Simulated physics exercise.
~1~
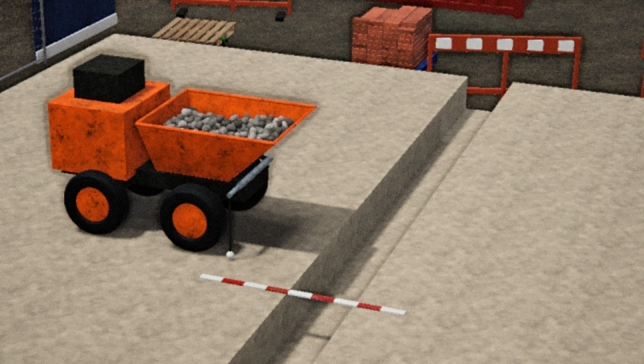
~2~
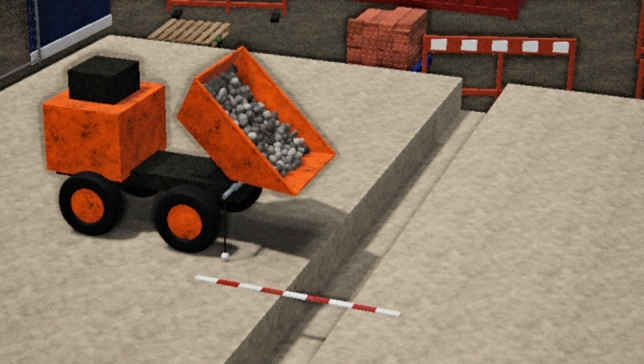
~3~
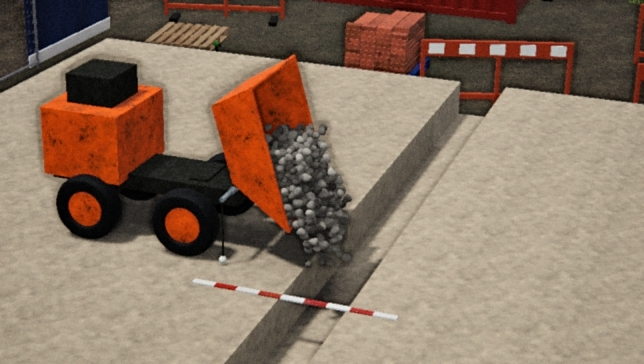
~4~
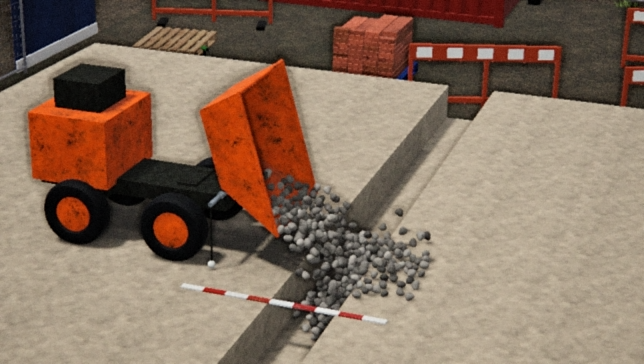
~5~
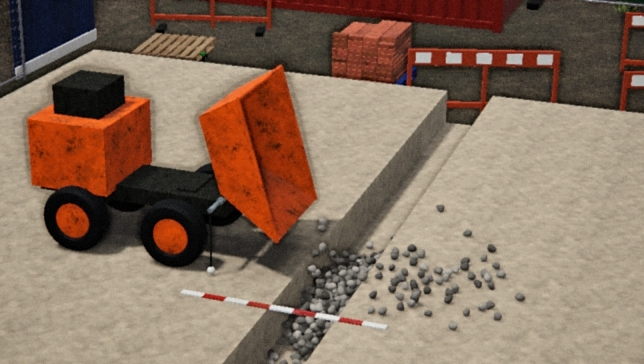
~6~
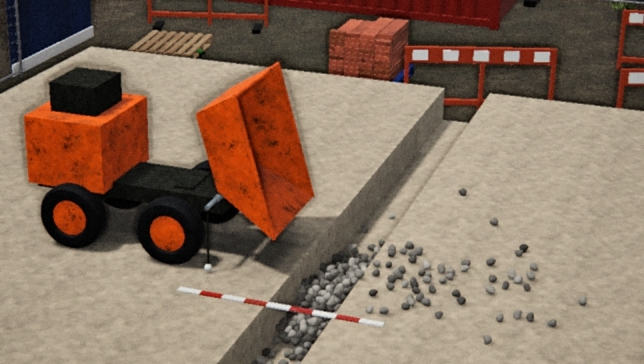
The orange dumper's body tips right, spilling grey stones mostly into the trench, some beyond.
